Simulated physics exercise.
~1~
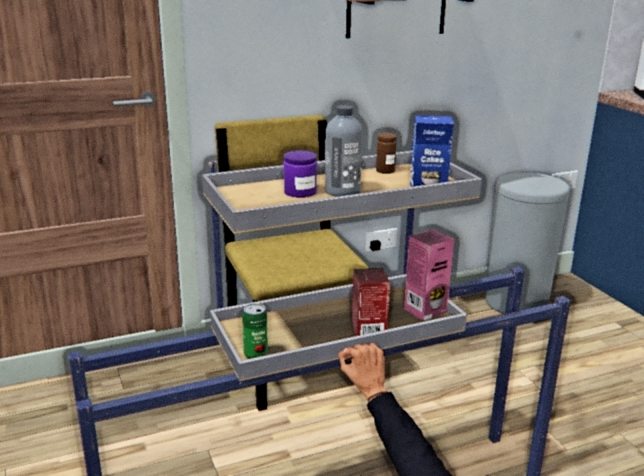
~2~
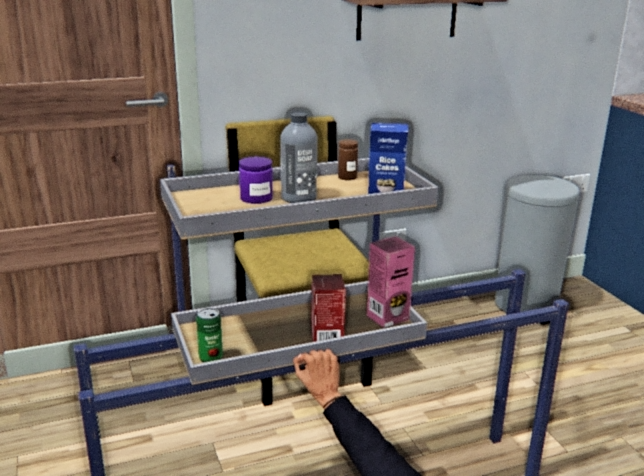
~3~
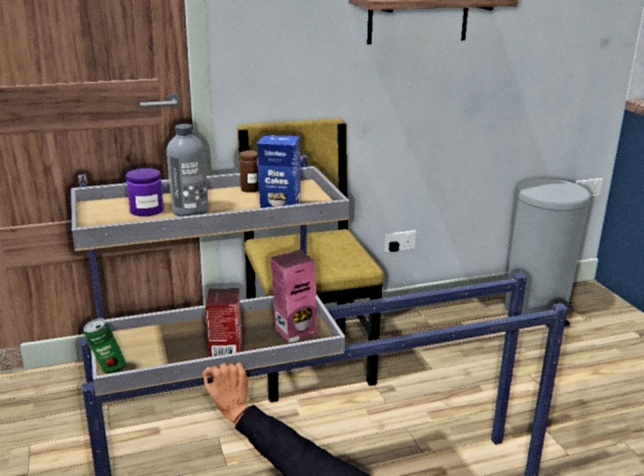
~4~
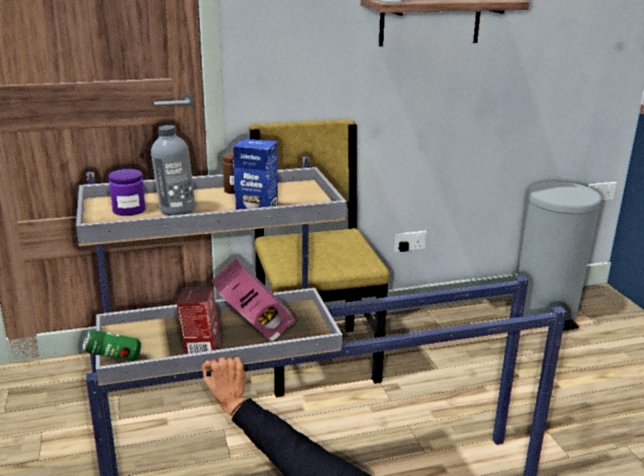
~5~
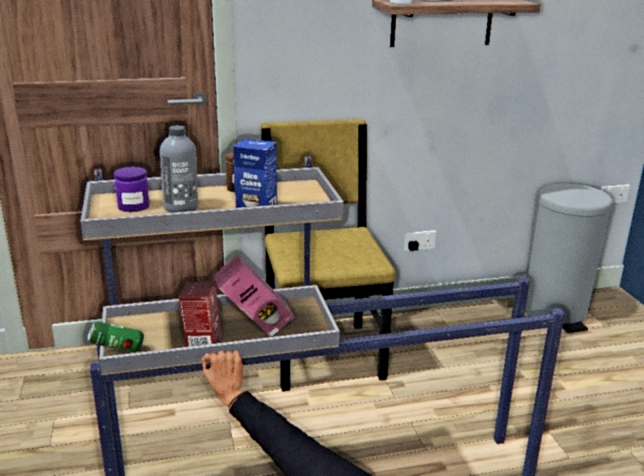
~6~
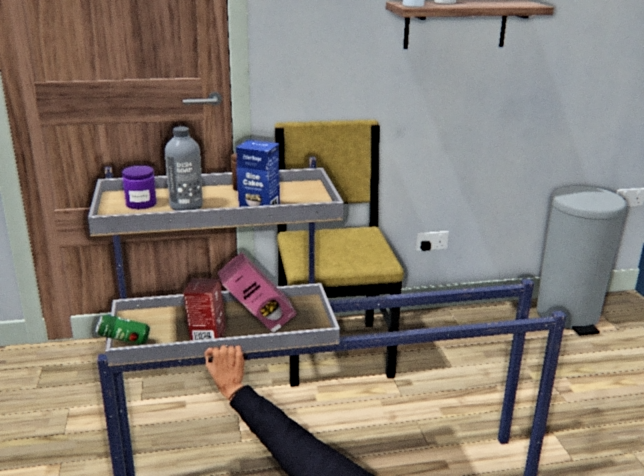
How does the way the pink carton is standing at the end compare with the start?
At the start the pink carton stood upright on the lower level, but by the end it was leaning over to the left, towards the red carton.
